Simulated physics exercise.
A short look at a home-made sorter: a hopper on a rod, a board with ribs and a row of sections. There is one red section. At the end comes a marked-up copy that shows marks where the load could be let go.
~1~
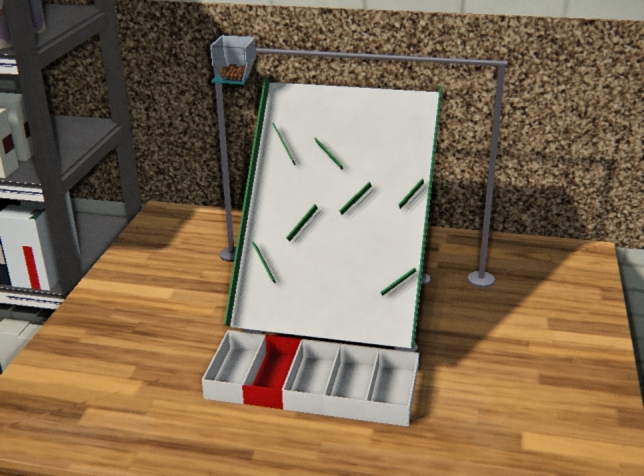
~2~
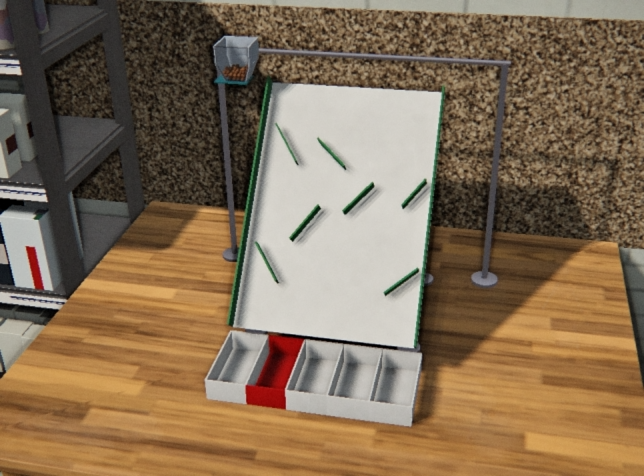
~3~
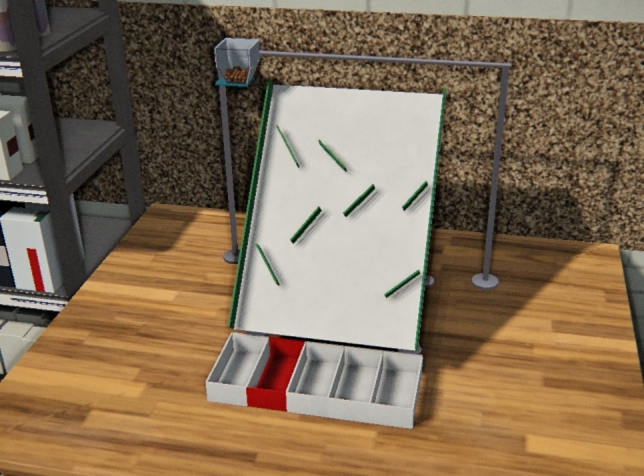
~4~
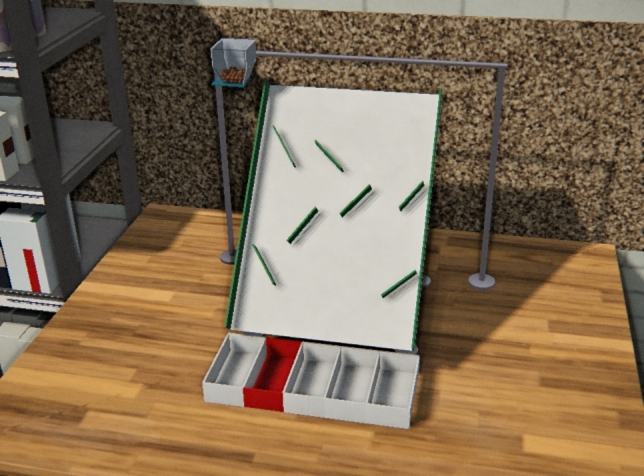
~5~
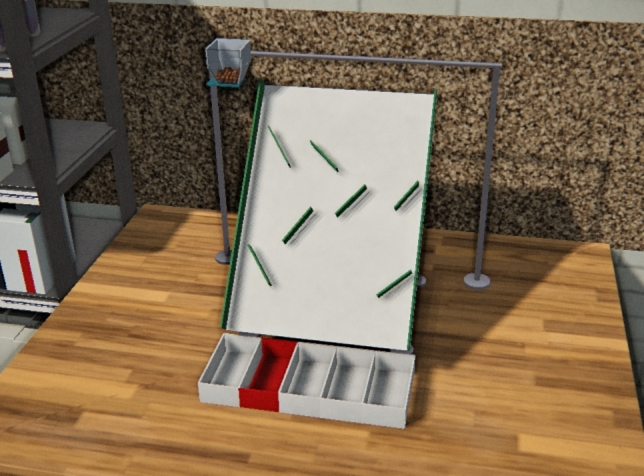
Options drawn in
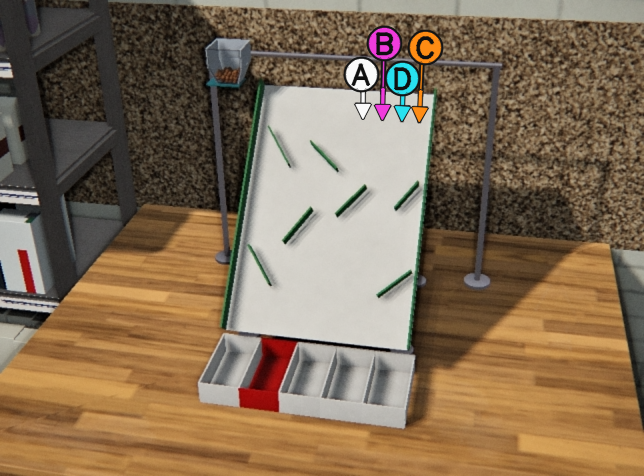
Nothing in the scene moves apart from a slight drift of the view; a small hopper of brown balls sits on a rod at the upper left, beside a white board with green ribs above five sections, the second from left red.
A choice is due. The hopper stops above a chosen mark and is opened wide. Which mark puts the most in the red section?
Mark A.
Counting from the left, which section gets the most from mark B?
The fourth from the left.
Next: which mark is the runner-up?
That would be B.
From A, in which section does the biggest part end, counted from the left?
The second from the left.
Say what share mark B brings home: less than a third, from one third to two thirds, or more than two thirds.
It is less than a third.
On the marked copy, mark A meets the board at (362, 113); mark B meets the board at (382, 114); mark C meets the board at (419, 116); mark D meets the board at (402, 115).
With A, close to two thirds in the red section, close to a third in other sections, only a few outside the box.
With B, close to a quarter in the red section, close to two thirds in other sections, only a few outside the box.
With C, only a few in the red section, the bulk in other sections, only a few held on the board, a small share outside the box.
With D, only a few in the red section, the bulk in other sections, a small share outside the box.
